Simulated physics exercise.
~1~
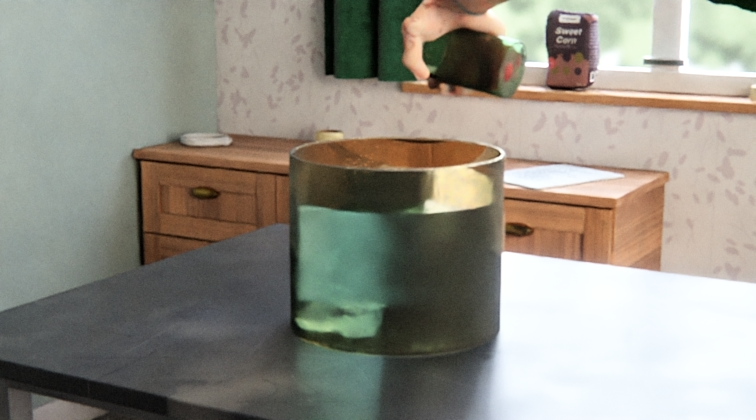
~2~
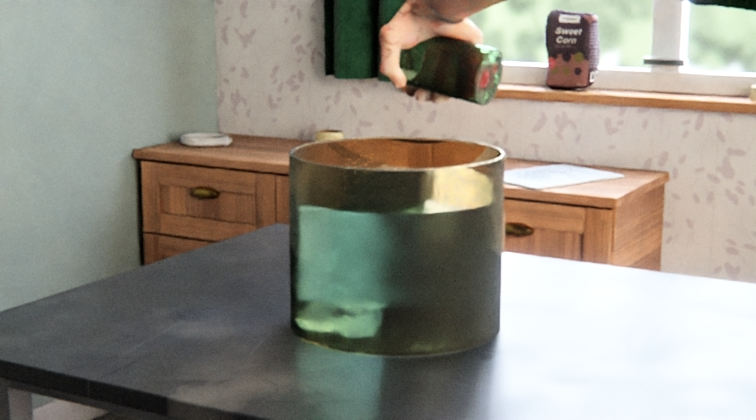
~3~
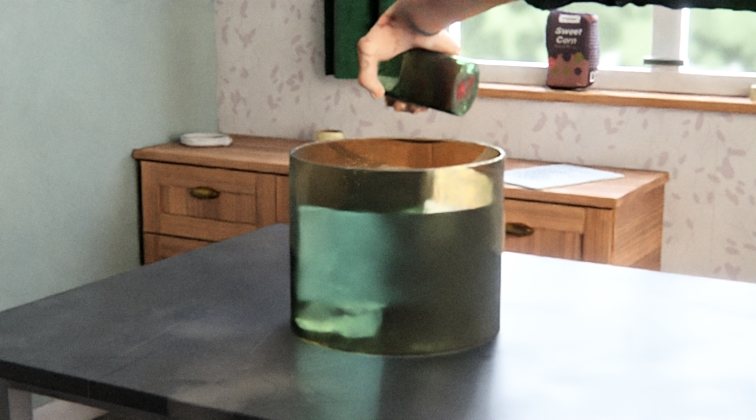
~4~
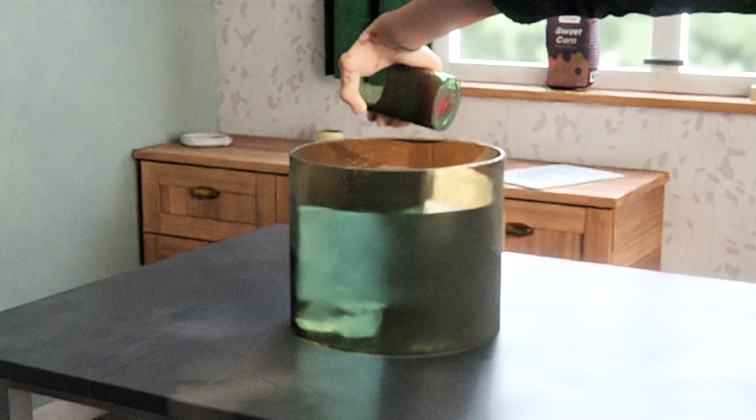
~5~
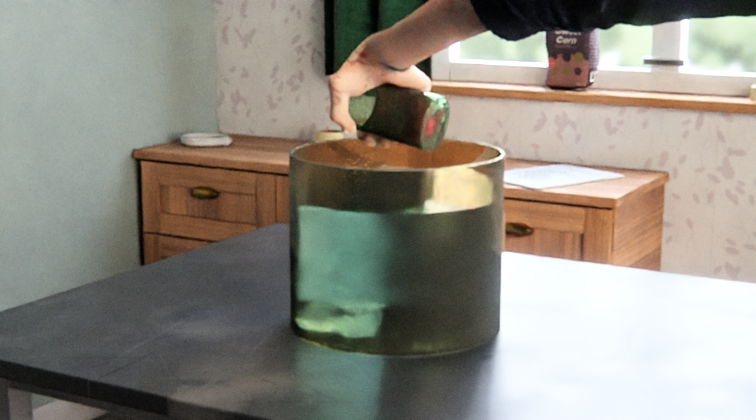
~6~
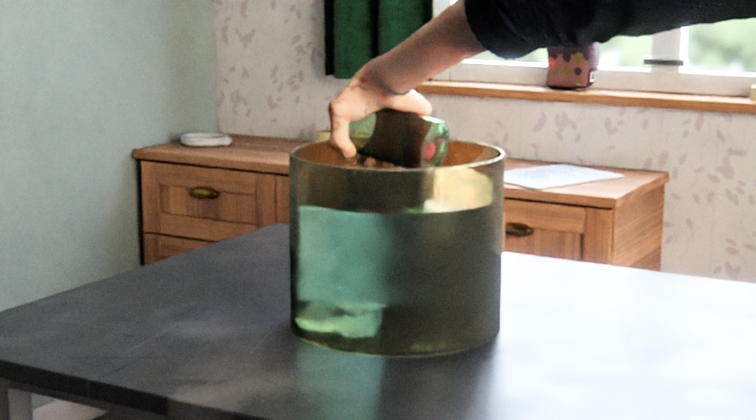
A green beaker, held on its side by a hand, moved down and to the left over a large clear tub on a dark table until it was just inside the rim.
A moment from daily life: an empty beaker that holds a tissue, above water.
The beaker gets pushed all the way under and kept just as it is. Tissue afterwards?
Wet.
A moment on, the beaker enters the water.
Further on, water pours in as the air escapes.
When it is over, the beaker is under, flooded, and the tissue is wet.
